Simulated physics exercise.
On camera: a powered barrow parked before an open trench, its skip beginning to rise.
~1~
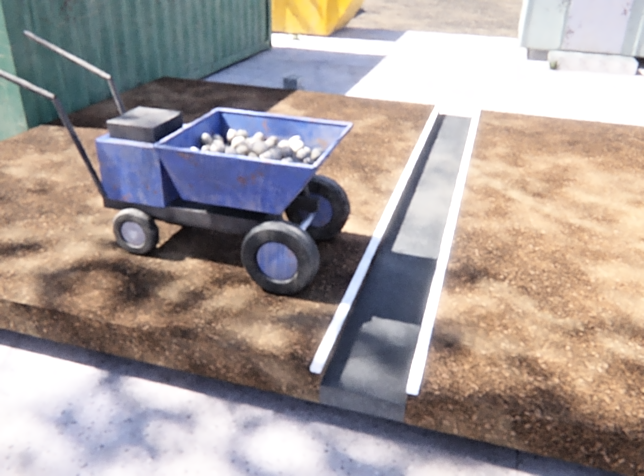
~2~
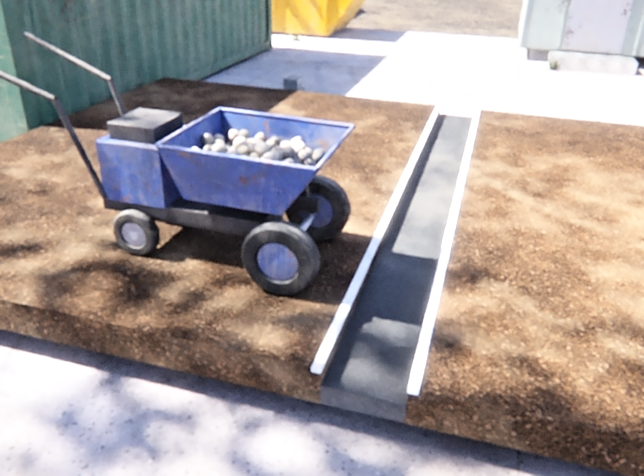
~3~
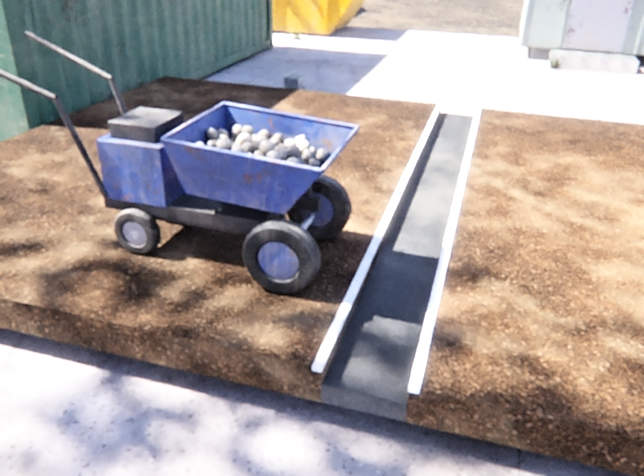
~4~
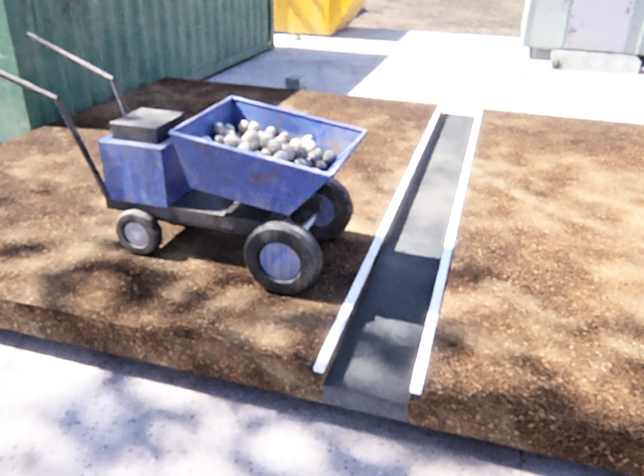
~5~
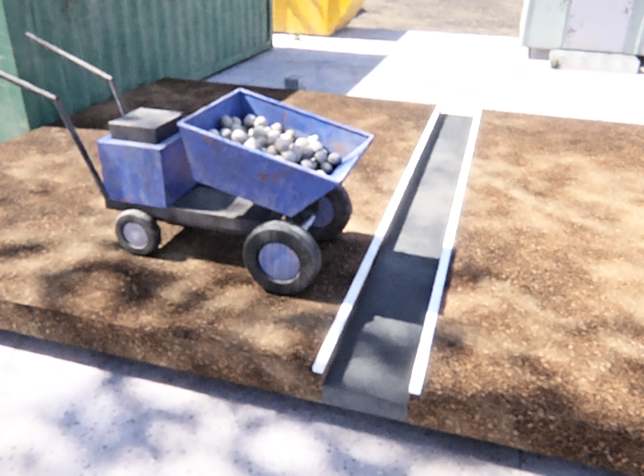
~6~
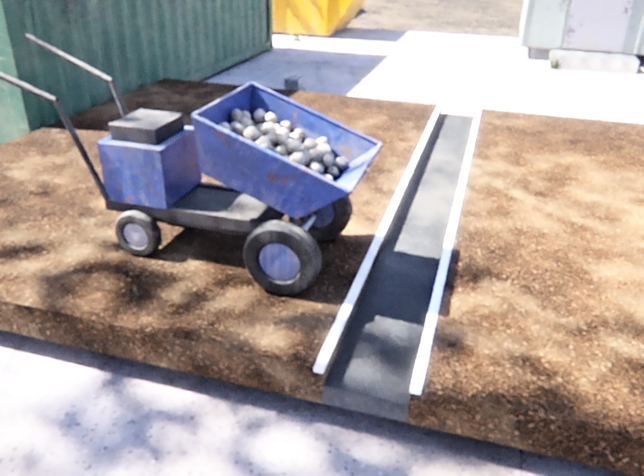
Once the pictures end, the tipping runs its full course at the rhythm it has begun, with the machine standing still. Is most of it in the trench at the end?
The trench ends with the larger part of it.
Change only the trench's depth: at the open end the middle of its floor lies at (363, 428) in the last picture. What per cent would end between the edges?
Roughly 90 in a hundred.
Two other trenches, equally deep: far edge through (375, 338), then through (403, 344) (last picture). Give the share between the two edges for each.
About 0 and 30 per cent.
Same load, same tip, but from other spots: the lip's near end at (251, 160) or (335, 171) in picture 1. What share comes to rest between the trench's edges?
About 70 and 30 per cent.
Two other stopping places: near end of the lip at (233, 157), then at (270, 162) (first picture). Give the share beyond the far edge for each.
Near 0 % and 0 %.
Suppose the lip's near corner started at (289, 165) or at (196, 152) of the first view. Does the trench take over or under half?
The first try: The larger part. The second: Below a half.
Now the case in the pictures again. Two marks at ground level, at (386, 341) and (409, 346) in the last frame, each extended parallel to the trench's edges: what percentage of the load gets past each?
In turn 60 and 40 in a hundred.
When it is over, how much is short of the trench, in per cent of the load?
About 0 per cent.
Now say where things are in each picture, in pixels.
Lip of the skip near (314, 168), level; top of the load near (255, 159), river pebbles; first edge of the trench near (333, 330); far edge near (422, 348), the trench over half as wide as the skip, and shallow for its width, in the first picture.
Lip of the skip near (316, 170), level; top of the load near (244, 154), in the second picture.
Lip of the skip near (322, 171), tipped barely; top of the load near (248, 150), in the third picture.
Lip of the skip near (331, 176), tipped a little; top of the load near (255, 148), in the fourth picture.
Lip of the skip near (339, 183), tipped a little; top of the load near (238, 147), in the fifth picture.
Lip of the skip near (350, 192), tipped clearly; top of the load near (256, 137); first edge of the trench near (336, 330); far edge near (425, 348), in the sixth picture.
Shortly afterwards, skip tipped steeply; the whole lot in the skip.
Next, skip tipped right over; the bulk in the skip; a little in or heaped over the trench; only a few beyond it.
Some moments later, skip tipped right over; near a quarter in the skip; near two thirds in or heaped over the trench; near a quarter beyond it.
In the end, skip tipped right over; a little in the skip; near two thirds in or heaped over the trench; near a quarter beyond it.
